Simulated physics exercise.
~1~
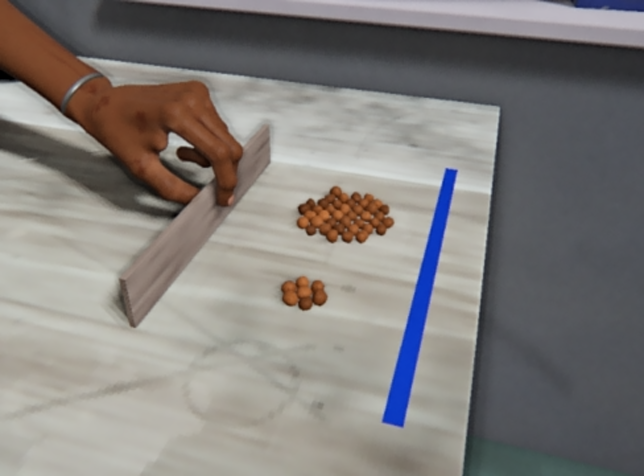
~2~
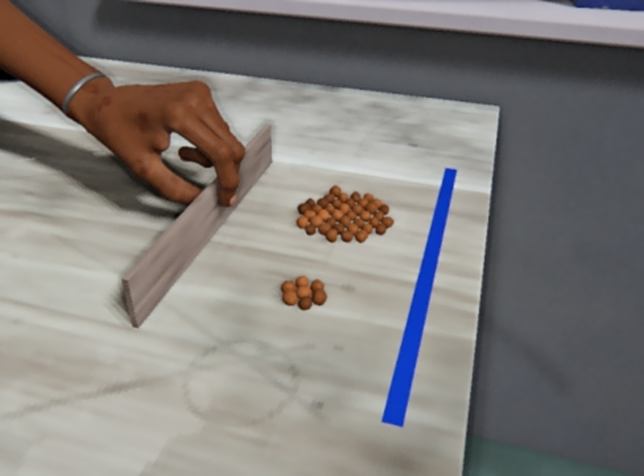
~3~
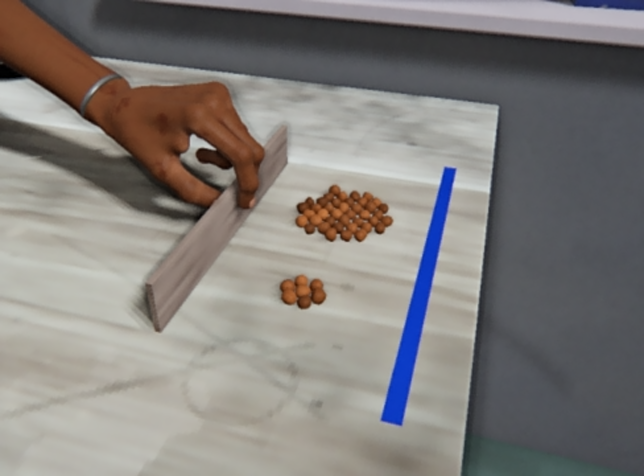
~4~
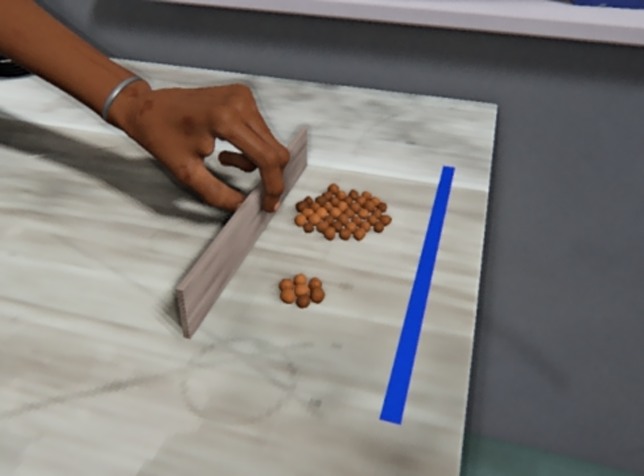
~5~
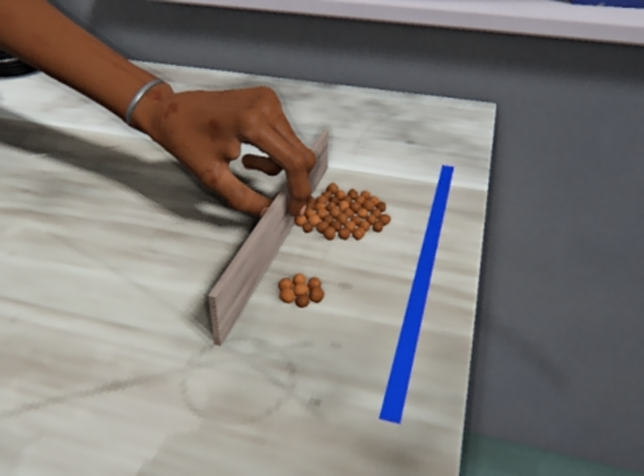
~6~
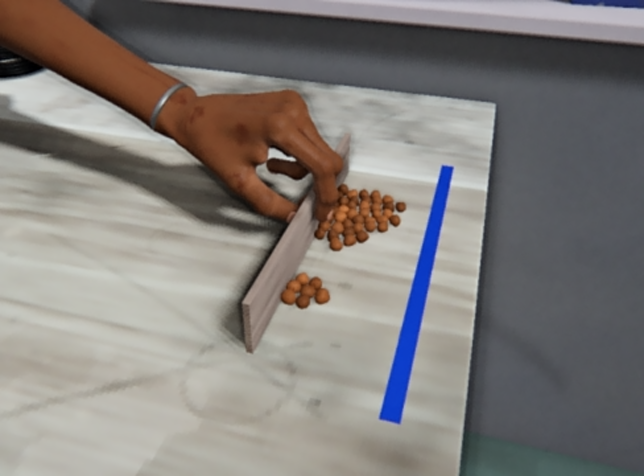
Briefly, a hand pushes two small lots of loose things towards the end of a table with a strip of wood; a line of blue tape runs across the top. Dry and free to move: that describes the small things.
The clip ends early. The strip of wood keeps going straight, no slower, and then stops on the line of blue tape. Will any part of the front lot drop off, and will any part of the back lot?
Front lot: No, it all stays. Back lot: Yes, some drops off.
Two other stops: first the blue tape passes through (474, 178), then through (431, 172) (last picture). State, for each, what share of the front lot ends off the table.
With the first stop around 100 % ends off the table, and with the second around 0 %.
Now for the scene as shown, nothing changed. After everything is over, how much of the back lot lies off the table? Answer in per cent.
I'd put it at around 30 in a hundred.
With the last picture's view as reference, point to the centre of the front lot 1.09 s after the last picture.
Centre at approx. (453, 323).
Then, 0.40 s on from there, strip of wood still moving, near (378, 210); front lot all on the table, its front near (386, 317); back lot all on the table, its front near (446, 206).
Then, 0.81 s on from there, strip of wood stopped at the blue tape; front lot all on the table, its front near (453, 339); back lot all on the table, its front near (489, 261).
Then, 1.09 s on from there, strip of wood stopped at the blue tape; front lot all on the table, its front near (467, 343); back lot near a third over the edge.
In the end, strip of wood stopped at the blue tape; front lot all on the table, its front near (467, 343); back lot near a third over the edge.
